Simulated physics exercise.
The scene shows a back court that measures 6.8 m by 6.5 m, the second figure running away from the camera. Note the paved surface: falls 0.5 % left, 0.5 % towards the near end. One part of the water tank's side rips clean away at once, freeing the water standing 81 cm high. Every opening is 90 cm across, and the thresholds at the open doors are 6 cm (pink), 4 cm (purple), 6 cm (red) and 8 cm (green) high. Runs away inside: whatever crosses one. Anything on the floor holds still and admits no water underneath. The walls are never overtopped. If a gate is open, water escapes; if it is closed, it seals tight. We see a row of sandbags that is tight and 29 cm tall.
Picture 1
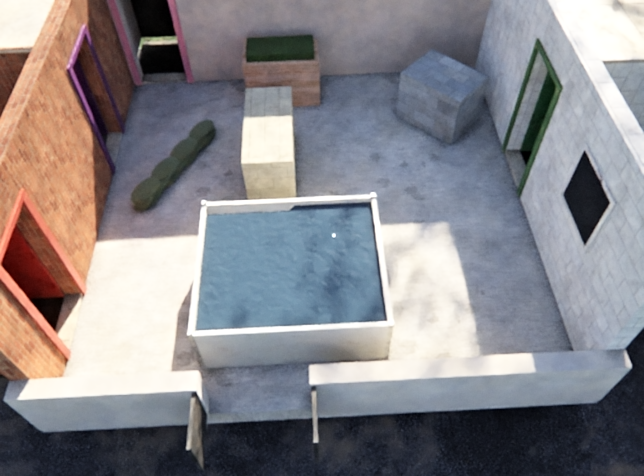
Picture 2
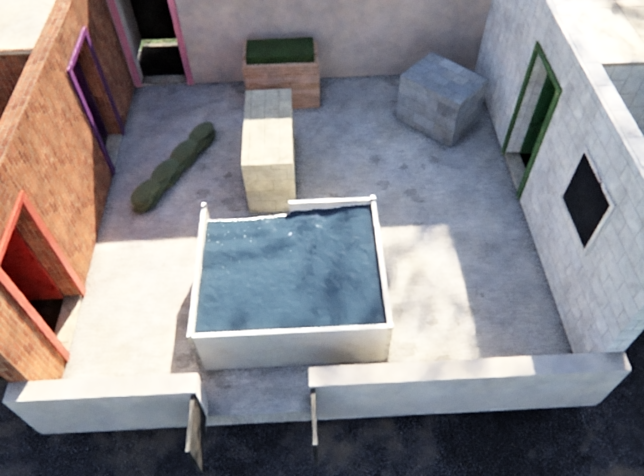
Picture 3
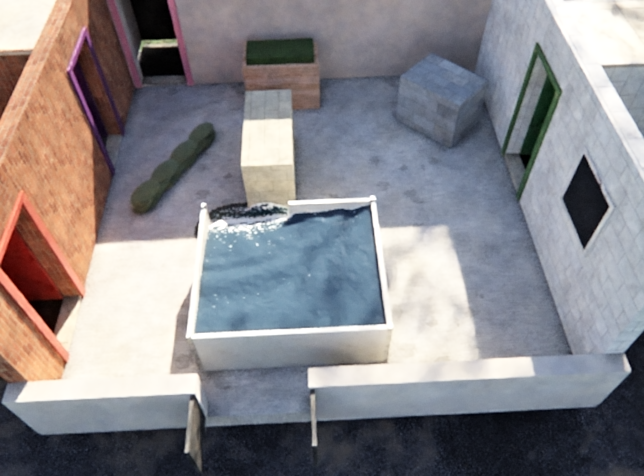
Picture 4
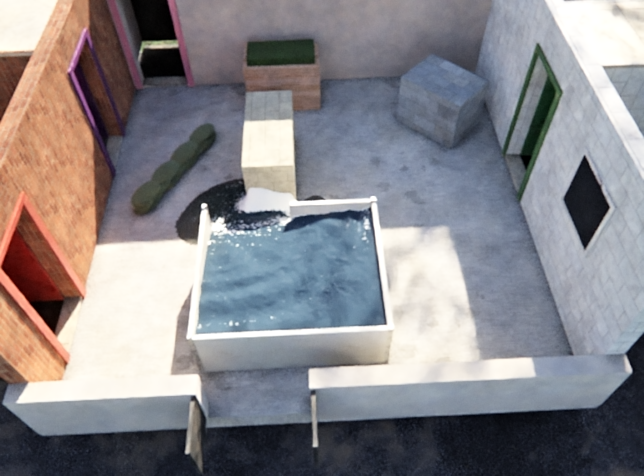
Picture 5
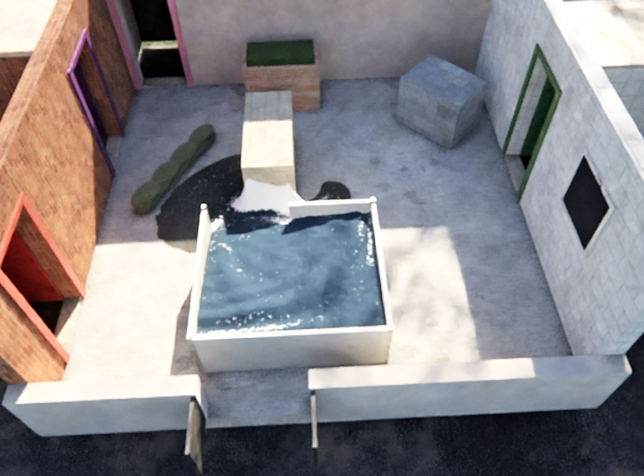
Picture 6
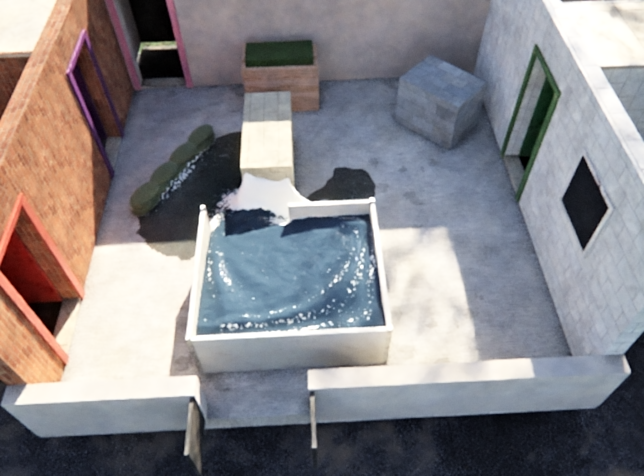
The clip shows a walled courtyard with a square water tank, two blocks, a planter and a hedge; part of the tank's far side opens, and water pours out, spreading across the paving around the pale block and reaching the hedge.
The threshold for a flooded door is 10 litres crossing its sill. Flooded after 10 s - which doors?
As I see it, at the pink door the limit will be broken; at the purple door the limit will be broken; at the red door the limit will be broken; at the green door the limit will be broken.
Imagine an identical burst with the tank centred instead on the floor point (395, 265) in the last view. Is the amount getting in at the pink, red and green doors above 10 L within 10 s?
Well, against that limit, at pink it's too much, at red it's within bounds, and at green it's too much.
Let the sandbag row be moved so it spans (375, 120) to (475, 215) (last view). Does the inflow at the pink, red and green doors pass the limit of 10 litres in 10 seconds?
Against that limit: Pink above, red under, green under.
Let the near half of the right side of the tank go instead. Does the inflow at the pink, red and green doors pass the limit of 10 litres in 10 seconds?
Compared with the limit, pink is higher, red is lower and green is higher.
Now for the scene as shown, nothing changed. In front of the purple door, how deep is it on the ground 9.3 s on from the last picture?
I'd say close to 7.5 cm.
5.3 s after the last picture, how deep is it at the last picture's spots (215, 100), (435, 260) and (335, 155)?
Around 10 cm, 2 cm and 3 cm, in the order given.
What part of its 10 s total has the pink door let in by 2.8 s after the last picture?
I'd put it at about 5 per cent by that point.
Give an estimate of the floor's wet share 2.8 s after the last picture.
Wet share: Near 75 percent.
Then, 0.7 s after the last picture water covers 35 % of the floor and is deepest (62 cm) near (259, 224); pink door not reached, purple door not reached, red door not reached, green door not reached.
Then, 1.5 s after the last picture water covers 60 % of the floor and is deepest (47 cm) near (270, 223); pink door 4 cm at the sill, 0 L in, purple door 9 cm at the sill, 1 L in, red door 3 cm at the sill, 0 L in, green door 16 cm at the sill, 1 L in.
Then, 2.8 s after the last picture water covers 75 % of the floor and is deepest (34 cm) near (259, 224); pink door 12 cm at the sill, 5 L in, purple door 5 cm at the sill, 10 L in, red door 7 cm at the sill, 0 L in, green door 17 cm at the sill, 61 L in.
Then, 5.3 s after the last picture water covers 90 % of the floor and is deepest (24 cm) near (173, 195); pink door 7 cm at the sill, 39 L in, purple door 8 cm at the sill, 35 L in, red door 7 cm at the sill, 2 L in, green door 12 cm at the sill, 127 L in.
Then, 9.3 s after the last picture water covers 95 % of the floor and is deepest (15 cm) near (562, 381); pink door 8 cm at the sill, 68 L in, purple door 8 cm at the sill, 71 L in, red door 10 cm at the sill, 23 L in, green door 7 cm at the sill, 138 L in.
